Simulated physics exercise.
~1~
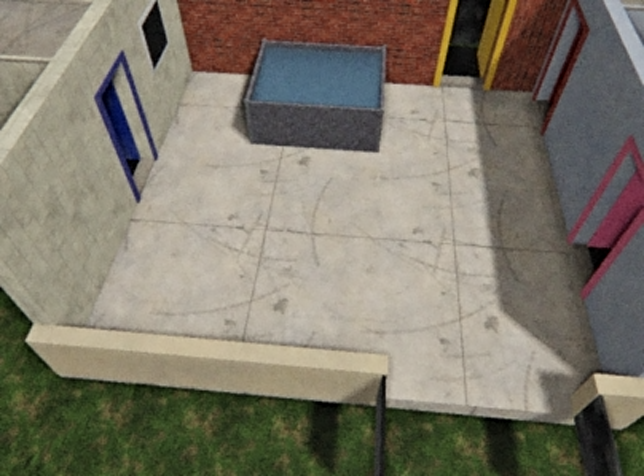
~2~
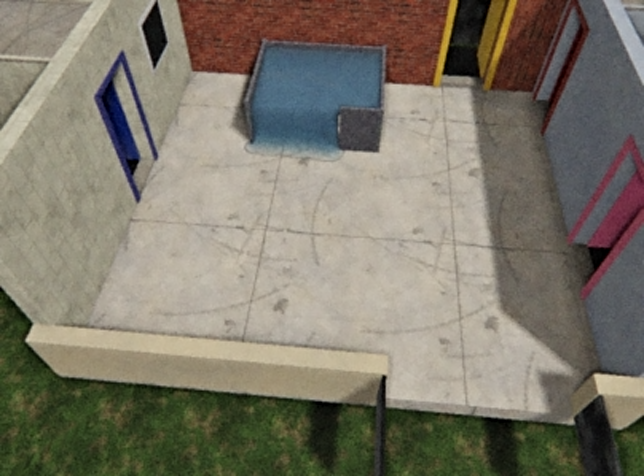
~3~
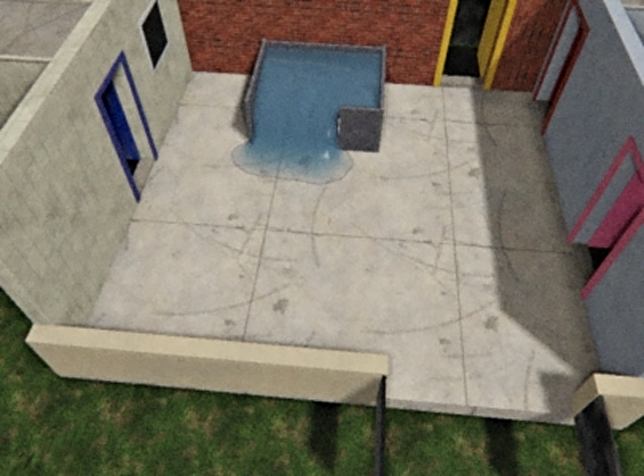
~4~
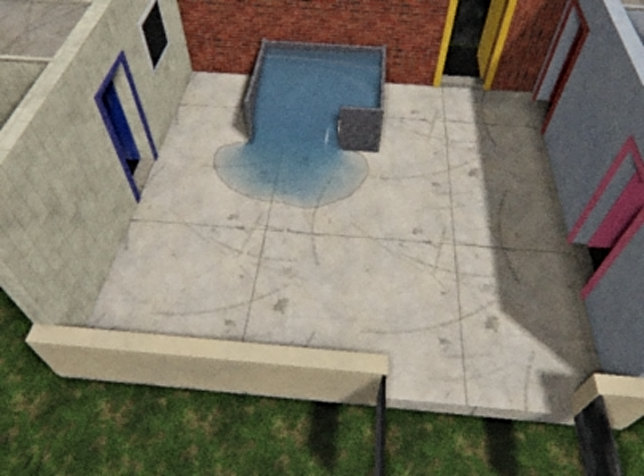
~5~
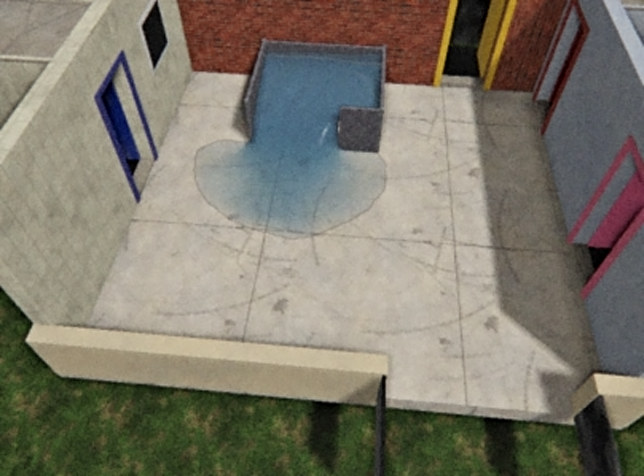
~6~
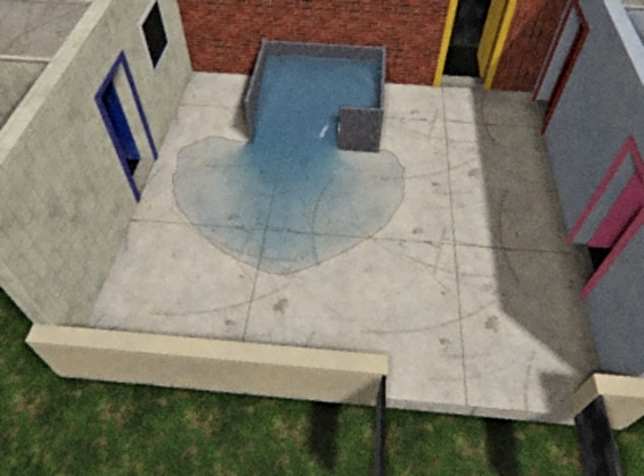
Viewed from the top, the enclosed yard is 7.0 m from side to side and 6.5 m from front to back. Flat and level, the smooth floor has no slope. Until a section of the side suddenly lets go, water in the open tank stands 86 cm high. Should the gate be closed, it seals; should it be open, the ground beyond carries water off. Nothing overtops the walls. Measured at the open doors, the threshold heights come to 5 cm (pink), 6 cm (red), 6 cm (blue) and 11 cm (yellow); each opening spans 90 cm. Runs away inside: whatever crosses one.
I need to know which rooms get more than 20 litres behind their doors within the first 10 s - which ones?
Outcome: The pink door surpasses the limit. The red door falls short of the limit. The blue door surpasses the limit. The yellow door falls short of the limit.
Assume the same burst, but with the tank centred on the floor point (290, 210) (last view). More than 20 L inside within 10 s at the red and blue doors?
Checking the limit: The red door is beyond it and the blue door is within it.
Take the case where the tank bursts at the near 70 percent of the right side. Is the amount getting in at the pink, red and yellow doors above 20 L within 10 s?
Pink: Exceeding the limit; red: Exceeding the limit; yellow: Exceeding the limit.
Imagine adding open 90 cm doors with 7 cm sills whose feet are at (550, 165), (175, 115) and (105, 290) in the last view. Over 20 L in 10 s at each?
Less, less, more.
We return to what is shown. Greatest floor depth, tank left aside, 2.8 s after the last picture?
Up to near 30 cm.
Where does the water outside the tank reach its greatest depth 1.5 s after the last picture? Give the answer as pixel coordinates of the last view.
Location: Approx. (77, 351).
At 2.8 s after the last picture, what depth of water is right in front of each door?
In centimetres, the pink door has 0, the red door 0, the blue door 8 and the yellow door 0.
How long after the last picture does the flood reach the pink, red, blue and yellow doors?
Times: Pink 3.8 seconds, red 6.0 seconds, blue 0.3 seconds, yellow 7.0 seconds.
Then, 0.7 s after the last picture water covers 45 % of the floor and is deepest (38 cm) near (279, 153); pink door not reached, red door not reached, blue door 8 cm at the sill, 0 L in, yellow door not reached.
Then, 1.5 s after the last picture water covers 50 % of the floor and is deepest (56 cm) near (77, 351); pink door not reached, red door not reached, blue door 9 cm at the sill, 15 L in, yellow door not reached.
Then, 2.8 s after the last picture water covers 55 % of the floor and is deepest (30 cm) near (135, 238); pink door not reached, red door not reached, blue door 8 cm at the sill, 36 L in, yellow door not reached.
Then, 5.3 s after the last picture water covers 75 % of the floor and is deepest (18 cm) near (591, 385); pink door 14 cm at the sill, 7 L in, red door not reached, blue door 13 cm at the sill, 71 L in, yellow door not reached.
Then, 9.3 s after the last picture water covers 95 % of the floor and is deepest (12 cm) near (534, 102); pink door 9 cm at the sill, 107 L in, red door 7 cm at the sill, 1 L in, blue door 6 cm at the sill, 109 L in, yellow door 9 cm at the sill, 0 L in.
